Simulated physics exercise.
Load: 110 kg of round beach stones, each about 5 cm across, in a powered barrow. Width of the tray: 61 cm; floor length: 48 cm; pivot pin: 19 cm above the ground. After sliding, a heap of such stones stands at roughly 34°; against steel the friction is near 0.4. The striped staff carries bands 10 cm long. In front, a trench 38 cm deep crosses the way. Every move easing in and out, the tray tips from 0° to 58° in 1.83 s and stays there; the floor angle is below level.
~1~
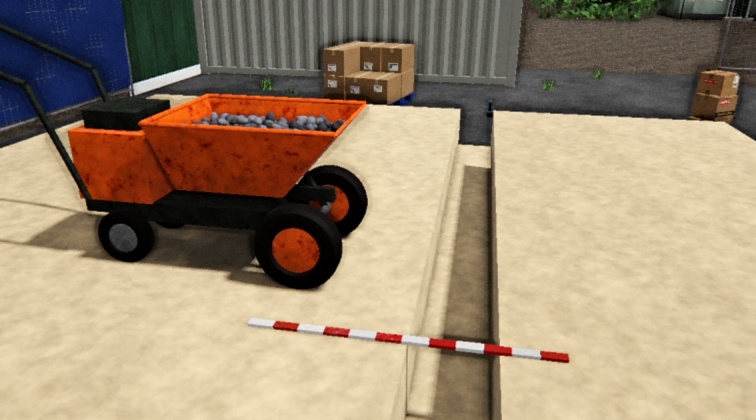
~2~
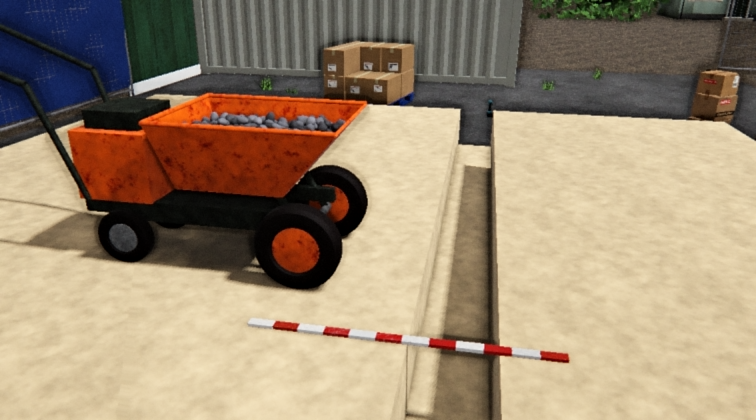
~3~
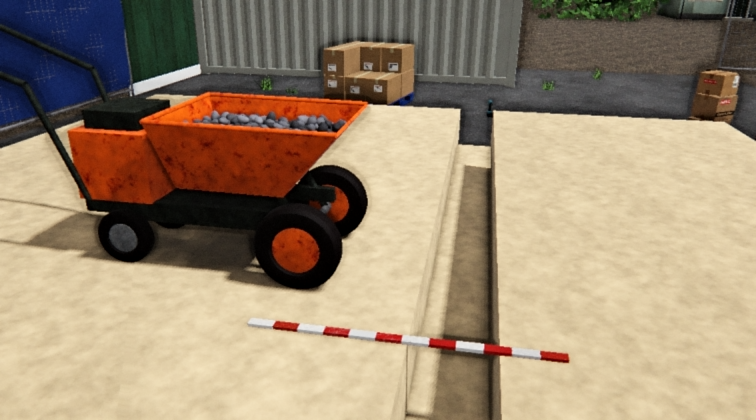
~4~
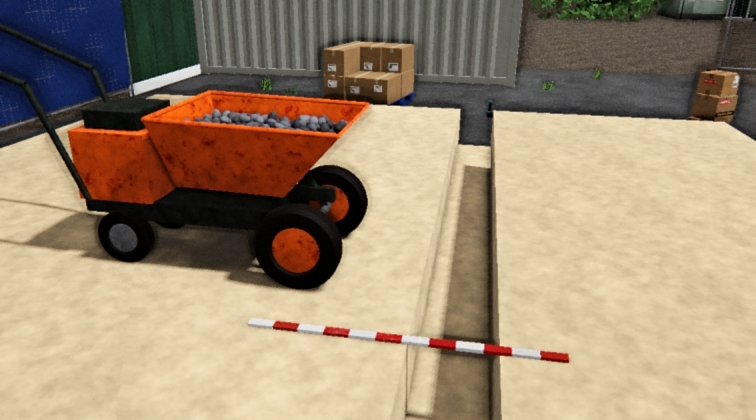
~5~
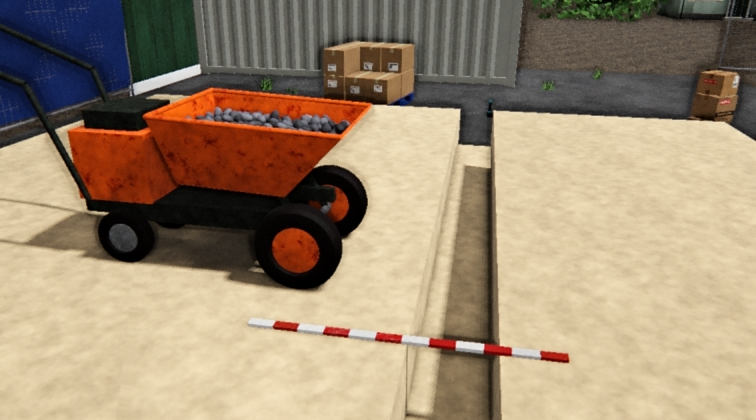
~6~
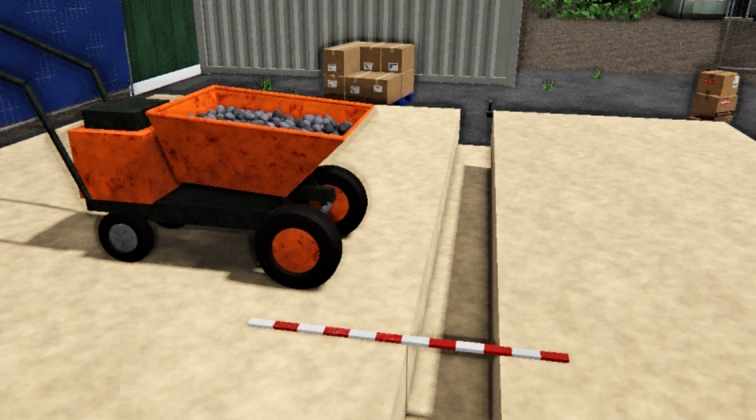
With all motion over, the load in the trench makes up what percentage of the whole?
It makes up about 88 percent of the whole load.
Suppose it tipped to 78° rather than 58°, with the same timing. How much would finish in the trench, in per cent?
The trench would hold about 95% of it.
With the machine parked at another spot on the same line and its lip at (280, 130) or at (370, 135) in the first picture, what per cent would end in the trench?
I'd expect some 60 per cent, then some 65.
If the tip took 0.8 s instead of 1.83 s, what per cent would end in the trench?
Then about 75 per cent.
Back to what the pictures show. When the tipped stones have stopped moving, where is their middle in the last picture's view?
Middle at around (456, 328), I'd say.
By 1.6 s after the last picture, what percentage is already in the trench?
Around 30 per cent of it, at that instant.
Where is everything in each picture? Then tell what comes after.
In the first frame, the tray is at 0°, its lip at (335, 135); the top of the load is at (257, 120).
In the second frame, the tray is at 0°, its lip at (335, 135); the top of the load is at (258, 120).
In the third frame, the tray is at 1°, its lip at (336, 136); the top of the load is at (258, 120).
The fourth frame shows lip at (338, 137), floor tilted 2°, highest stones at (260, 119).
The fifth frame shows lip at (341, 138), floor tilted 3°, highest stones at (255, 117).
The sixth frame shows lip at (344, 139), floor tilted 4°, highest stones at (247, 115).
Then, 1.1 s after the last picture the floor is at 49°, 100 % in the tray; the foremost stones are at (414, 184).
Then, 1.6 s after the last picture the floor is at 58°, 71 % in the tray, 29 % in the trench; the foremost stones are at (496, 288).
Then, 2.0 s after the last picture the floor is at 58°, 49 % in the tray, 49 % in the trench, 2 % past the trench; the foremost stones are at (564, 295).
Then, 3.9 s after the last picture the floor is at 58°, 10 % in the tray, 88 % in the trench, 2 % past the trench; the foremost stones are at (599, 315).
